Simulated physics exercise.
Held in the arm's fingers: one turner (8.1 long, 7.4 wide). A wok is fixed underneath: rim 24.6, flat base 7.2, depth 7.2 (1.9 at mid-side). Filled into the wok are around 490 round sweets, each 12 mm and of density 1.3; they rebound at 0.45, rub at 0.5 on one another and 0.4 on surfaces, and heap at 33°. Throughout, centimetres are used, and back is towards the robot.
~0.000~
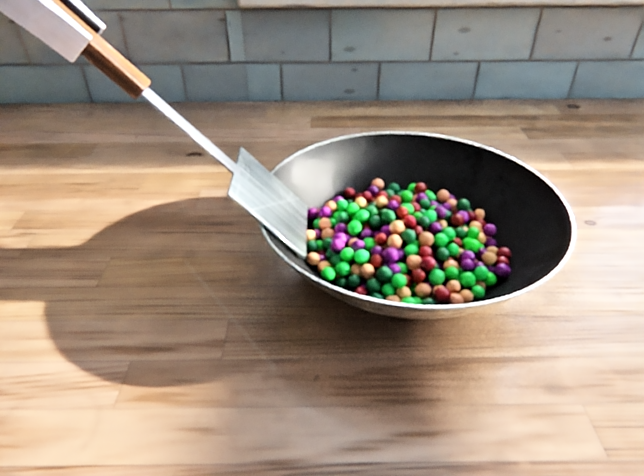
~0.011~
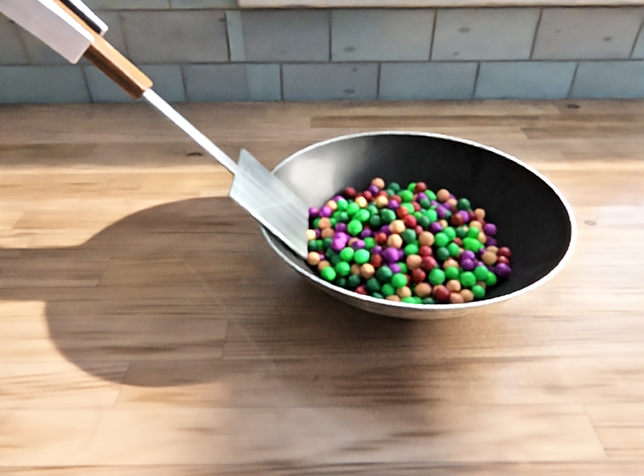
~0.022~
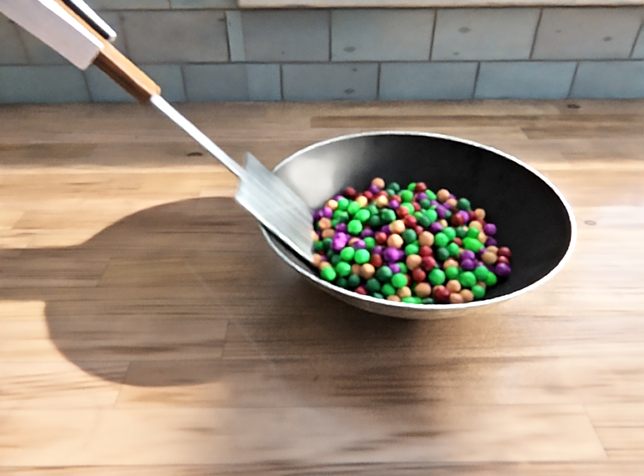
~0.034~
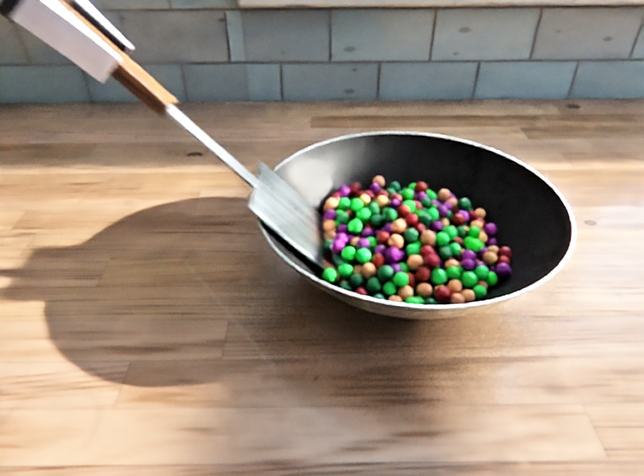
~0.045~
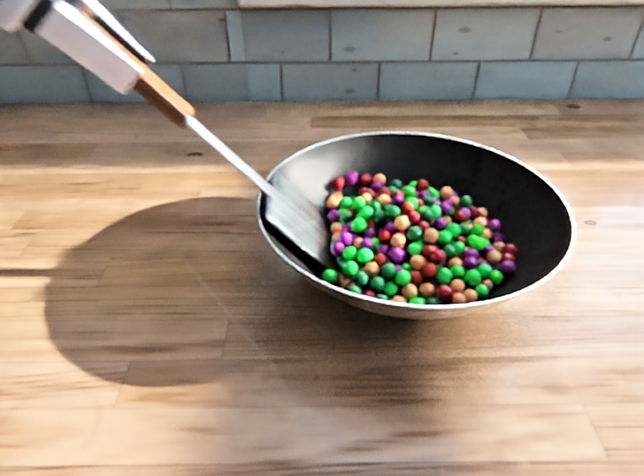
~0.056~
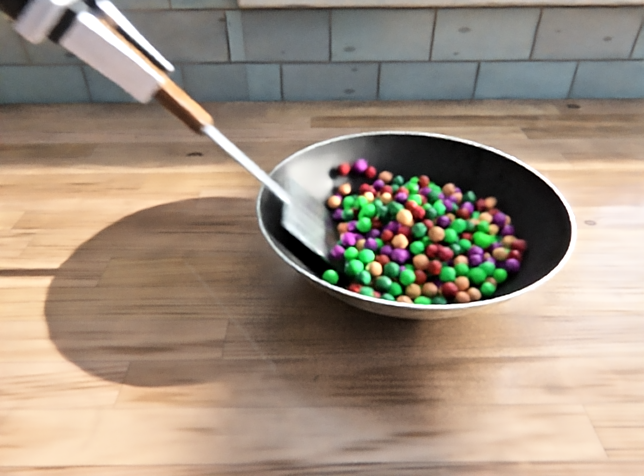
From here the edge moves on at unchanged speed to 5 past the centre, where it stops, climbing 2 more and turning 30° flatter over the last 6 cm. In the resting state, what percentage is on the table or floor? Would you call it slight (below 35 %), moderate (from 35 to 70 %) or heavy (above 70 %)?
I would call it slight.
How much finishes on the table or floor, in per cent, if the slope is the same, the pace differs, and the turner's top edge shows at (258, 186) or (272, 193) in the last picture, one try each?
Try one roughly 0 per cent; try two roughly 5 per cent.
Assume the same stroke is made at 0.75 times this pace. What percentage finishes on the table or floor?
Something close to 5 per cent ends up on the table or floor.
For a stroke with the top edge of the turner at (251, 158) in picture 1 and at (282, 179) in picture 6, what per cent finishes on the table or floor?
My guess would be close to 5 per cent.
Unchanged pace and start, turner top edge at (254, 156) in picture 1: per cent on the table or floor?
Some 20 per cent.
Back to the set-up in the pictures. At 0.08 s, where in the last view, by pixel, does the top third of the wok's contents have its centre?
(441, 222).
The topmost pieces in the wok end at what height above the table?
It reaches around 8.5 cm.
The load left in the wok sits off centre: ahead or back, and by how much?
It sits some 4.0 centimetres ahead of centre.
After 0.08 s, sloping 47°, highest piece 9 above the table; 488 in the wok.
After 0.11 s, sloping 36°, highest piece 11 above the table; 487 in the wok, 1 on the blade or in flight.
After 0.32 s, sloping 18°, highest piece 9 above the table; 425 in the wok, 42 on the table or floor, 21 on the blade or in flight.
After 1.37 s, sloping 18°, highest piece 8 above the table; 423 in the wok, 65 on the table or floor.
In the end, 423 in the wok, 65 on the table or floor. That is 13 % on the table or floor.
